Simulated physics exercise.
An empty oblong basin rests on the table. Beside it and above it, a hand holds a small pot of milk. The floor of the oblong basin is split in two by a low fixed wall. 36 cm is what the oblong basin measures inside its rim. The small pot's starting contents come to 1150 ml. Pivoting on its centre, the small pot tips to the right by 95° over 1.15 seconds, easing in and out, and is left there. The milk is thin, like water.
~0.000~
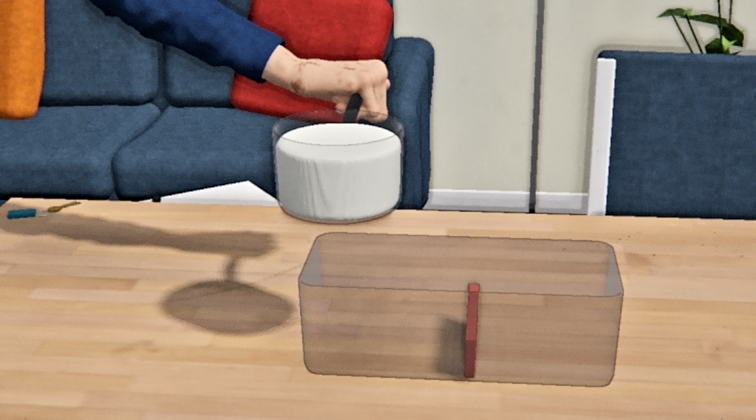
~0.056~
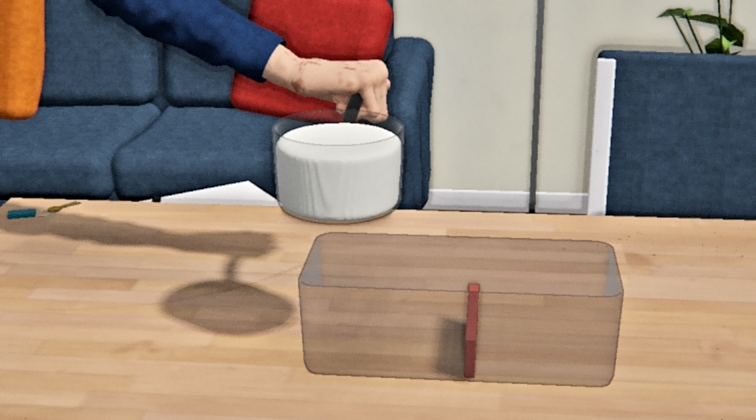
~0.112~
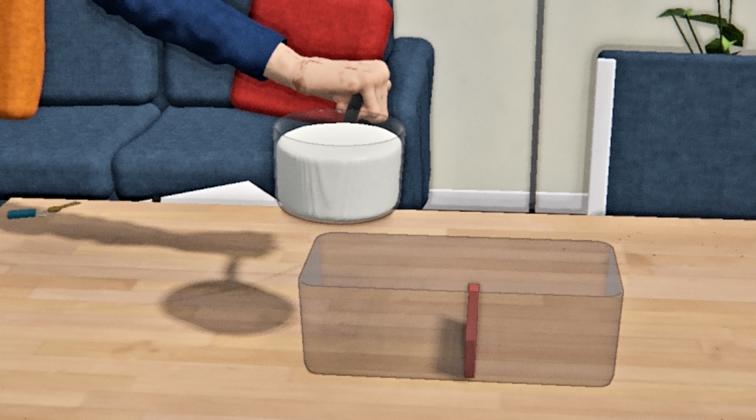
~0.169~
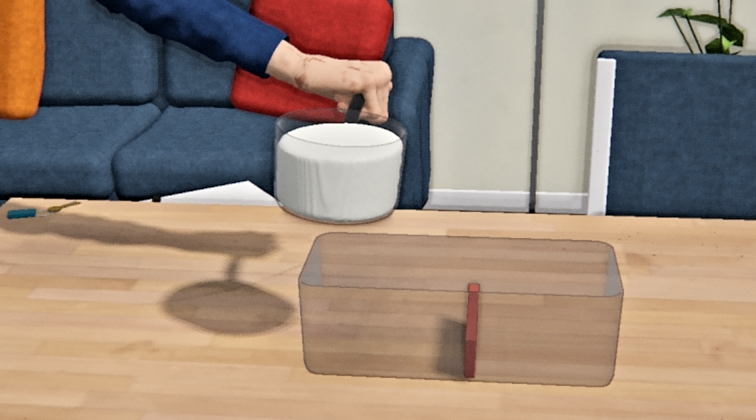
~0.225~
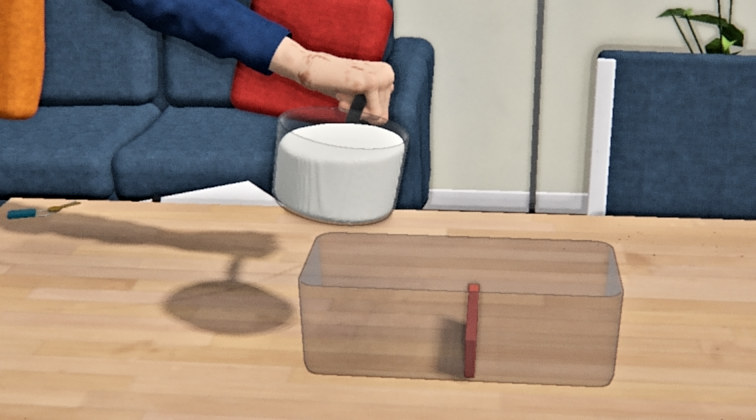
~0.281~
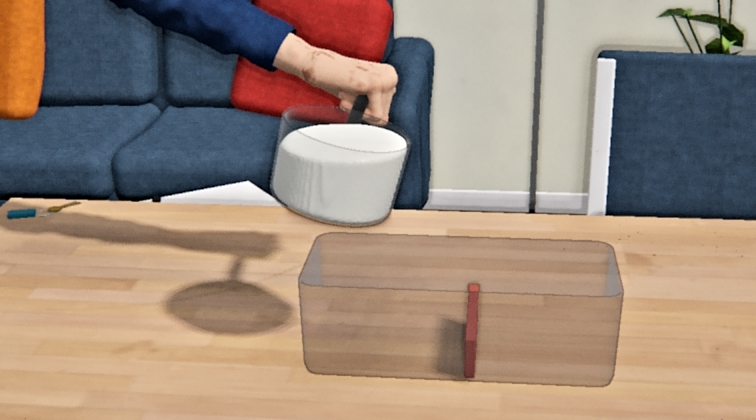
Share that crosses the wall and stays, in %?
38 %.
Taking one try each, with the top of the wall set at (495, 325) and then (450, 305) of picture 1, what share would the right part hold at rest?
The first try gives 10 percent and the second 65 percent.
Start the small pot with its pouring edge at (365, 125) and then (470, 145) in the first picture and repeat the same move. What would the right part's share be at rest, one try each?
Respectively about 5 and 95 percent.
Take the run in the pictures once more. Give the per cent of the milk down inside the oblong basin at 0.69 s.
Around 10 percent.
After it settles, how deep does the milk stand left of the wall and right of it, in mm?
26 mm left, 18 mm right.
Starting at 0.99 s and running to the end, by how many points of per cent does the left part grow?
About 28 percent.
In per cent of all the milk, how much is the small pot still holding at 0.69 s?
Around 68 percent.
After 0.69 s the tilt is 62° and 68 per cent is still to pour, 6 is left of the wall and 4 right of it.
After 0.99 s the tilt is 91° and 20 per cent is still to pour, 33 is left of the wall and 36 right of it.
After 1.31 s the tilt is 95° and 4 per cent is still to pour, 56 is left of the wall and 37 right of it.
After 1.65 s the tilt is 95° and 1 per cent is still to pour, 61 is left of the wall and 38 right of it.
In the end 62 per cent lies left of the wall, 38 right of it and 1 outside.
